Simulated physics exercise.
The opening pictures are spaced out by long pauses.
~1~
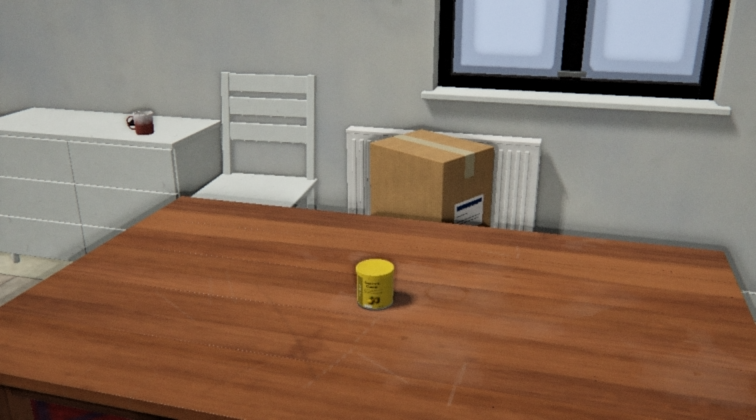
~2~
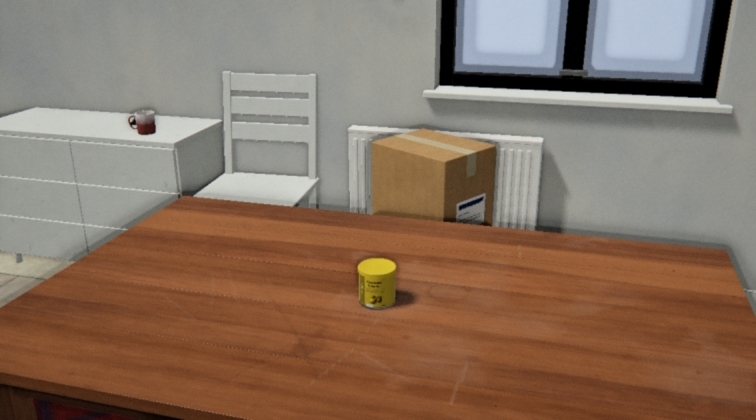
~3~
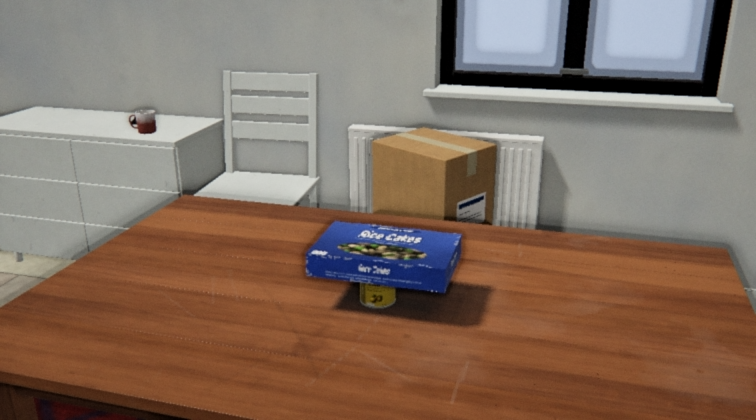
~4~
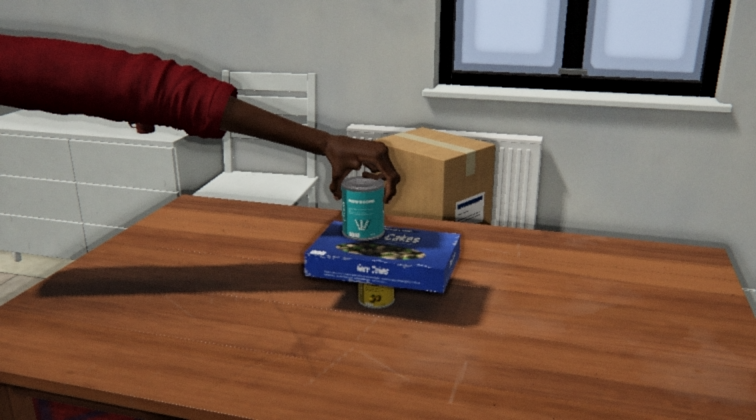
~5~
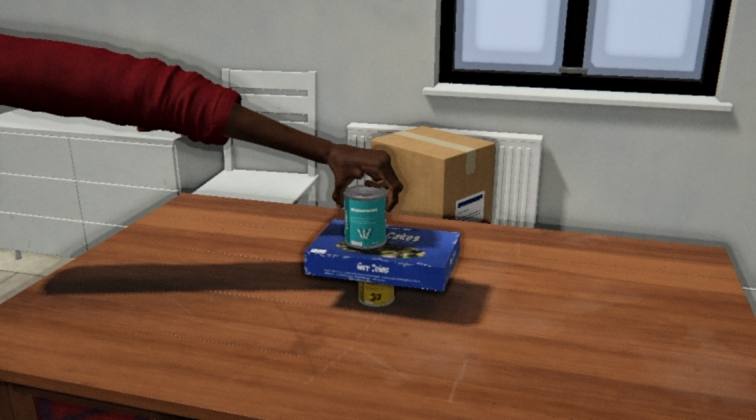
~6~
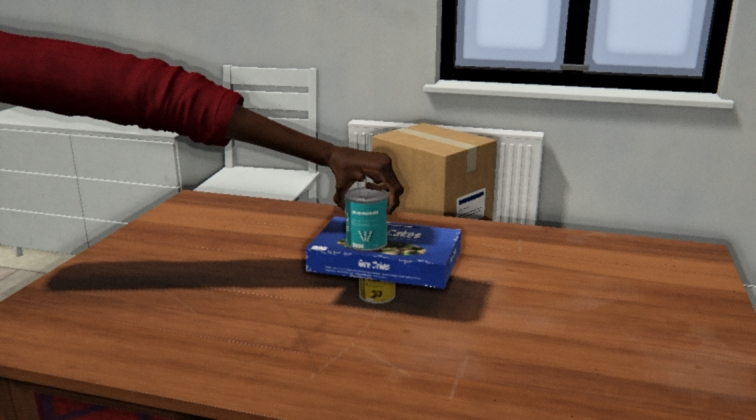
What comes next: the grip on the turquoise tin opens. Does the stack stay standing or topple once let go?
The stack is secure.
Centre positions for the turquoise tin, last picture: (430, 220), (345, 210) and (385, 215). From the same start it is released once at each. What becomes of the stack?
Topples, stands firm, stands firm.
Then, 0.30 s after the last picture, nothing has stirred.
Then, 0.70 s after the last picture, turquoise tin resting near (367, 219).
At rest, all 3 in place. Seen from the same camera at the end, turquoise tin near (367, 219). The stack holds.
